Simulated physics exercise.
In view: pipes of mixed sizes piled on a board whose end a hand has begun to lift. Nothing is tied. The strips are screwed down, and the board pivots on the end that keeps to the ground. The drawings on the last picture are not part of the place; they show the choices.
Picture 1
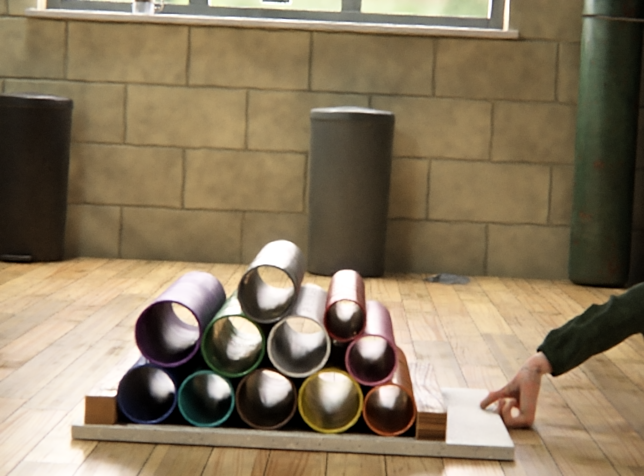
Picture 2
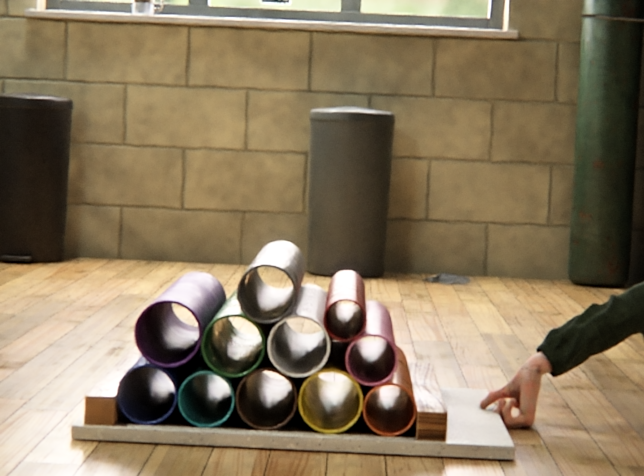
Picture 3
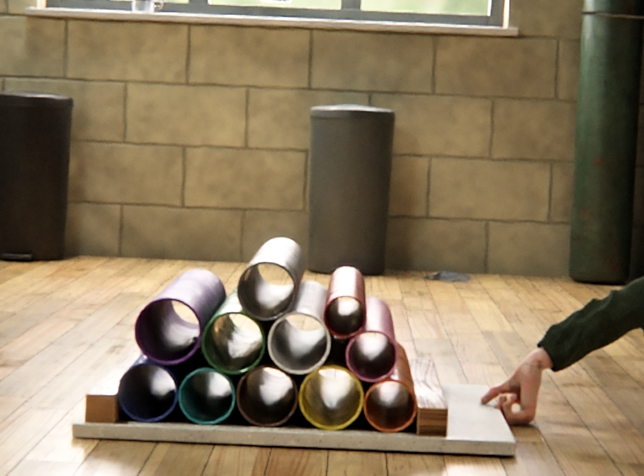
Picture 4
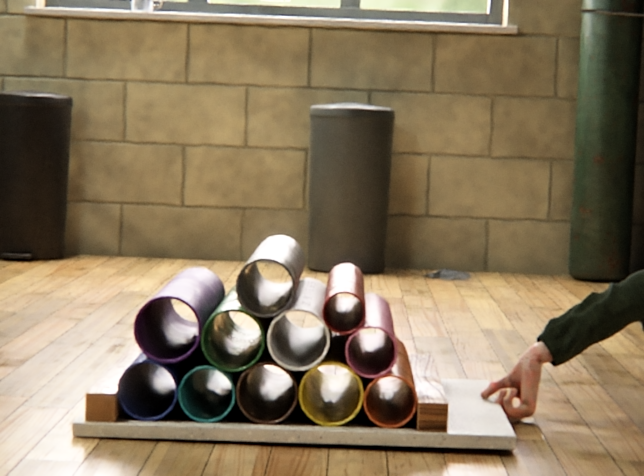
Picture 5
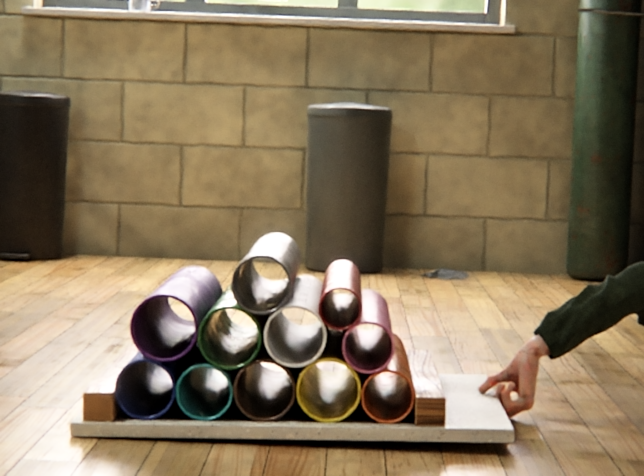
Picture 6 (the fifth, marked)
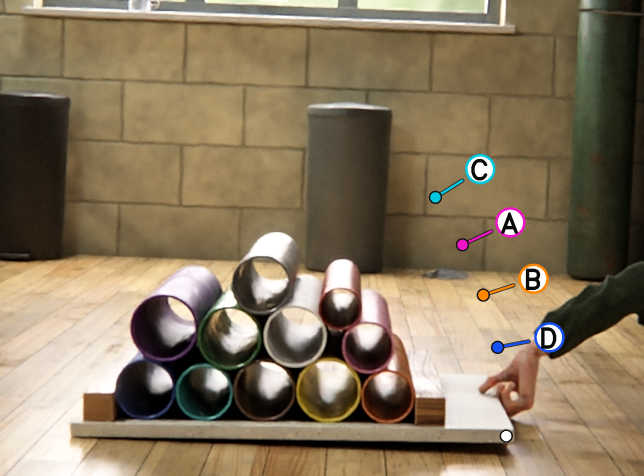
A hand at the right gripping the end of a board stacked with colourful pipes, barely moving it on a wooden floor.
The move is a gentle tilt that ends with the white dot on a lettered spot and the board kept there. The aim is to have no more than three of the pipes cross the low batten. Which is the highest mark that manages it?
At most to B.
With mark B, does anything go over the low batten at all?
At B: Yes.
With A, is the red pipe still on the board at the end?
No, with A.
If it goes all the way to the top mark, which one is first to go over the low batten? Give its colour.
First is the purple one.
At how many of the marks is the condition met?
Two of the four.
On the copy, A at (462, 245); B at (483, 295); C at (436, 197); D at (497, 348); the white dot at (507, 436).
On B. First, board at 14°.
Then, board at 20°.
Finally, board at 20°, one over the low batten (purple).
By contrast, A five over the low batten; C five over the low batten; D none over the low batten.
